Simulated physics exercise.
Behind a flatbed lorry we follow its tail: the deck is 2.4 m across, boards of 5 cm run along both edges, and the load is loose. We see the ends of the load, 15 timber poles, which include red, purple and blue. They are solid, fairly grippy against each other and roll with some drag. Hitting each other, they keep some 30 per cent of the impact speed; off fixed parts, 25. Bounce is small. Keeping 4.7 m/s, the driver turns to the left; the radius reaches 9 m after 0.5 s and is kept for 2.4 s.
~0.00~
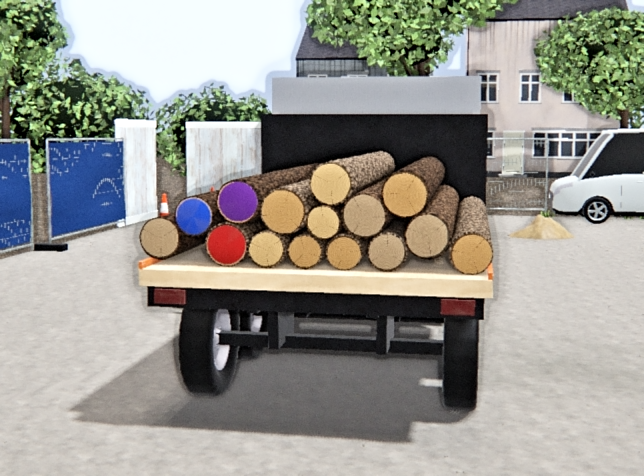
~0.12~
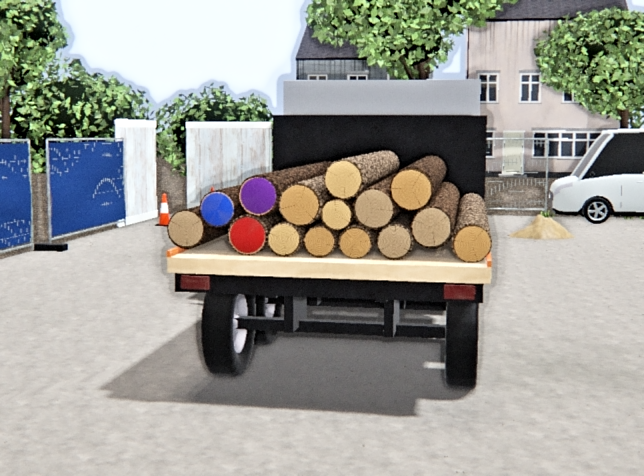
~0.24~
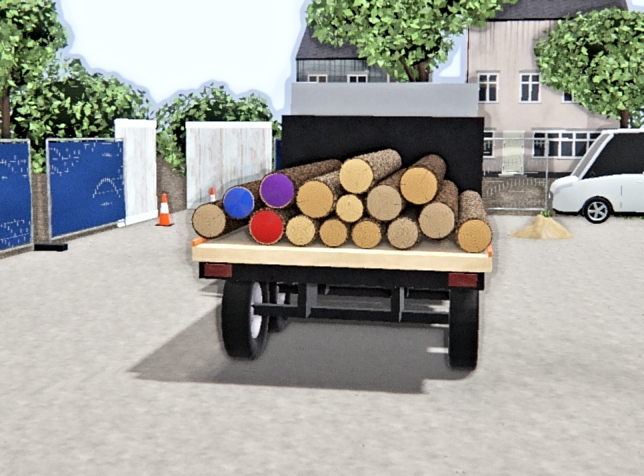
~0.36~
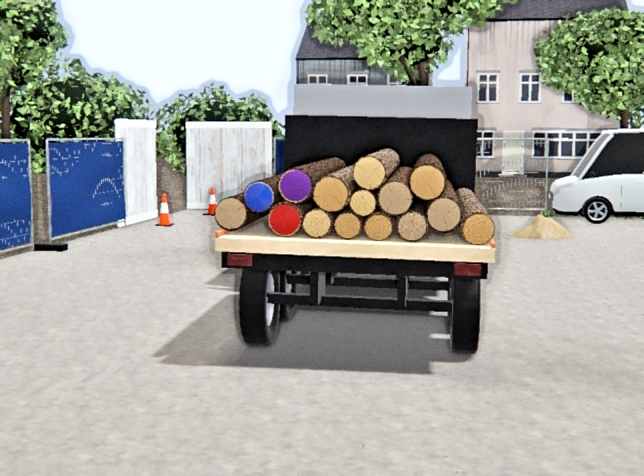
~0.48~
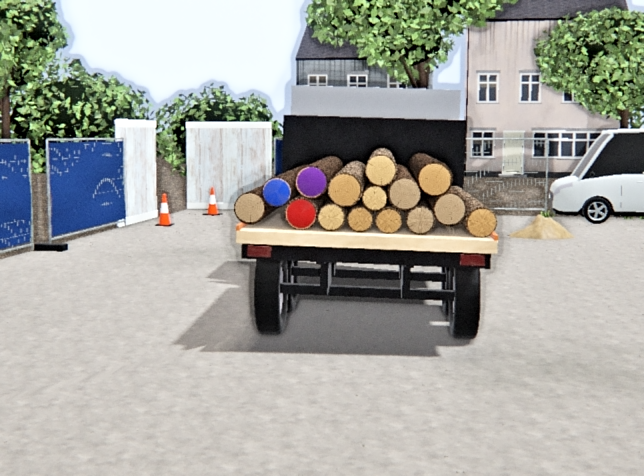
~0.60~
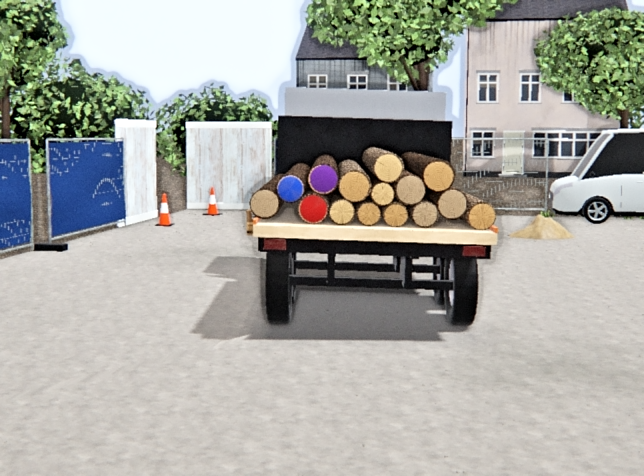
A flatbed lorry loaded with logs pulls away across the yard, its deck leaning slightly right.
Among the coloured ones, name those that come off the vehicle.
Red: Not among them, purple: Not among them, blue: Not among them.
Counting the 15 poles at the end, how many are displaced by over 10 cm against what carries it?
The answer comes to 0.
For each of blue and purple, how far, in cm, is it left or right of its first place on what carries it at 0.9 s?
Rightward shift: Blue 0 cm, purple 0 cm.
Then, 0.9 s in, red is on the deck, 60 cm from the left edge; purple is up on others, 70 cm from the left edge; blue is up on others, 35 cm from the left edge; 0 of 15 are off.
In the end (3.4 s), red is on the deck, 60 cm from the left edge; purple is up on others, 70 cm from the left edge; blue is up on others, 35 cm from the left edge; 0 of 15 are off.
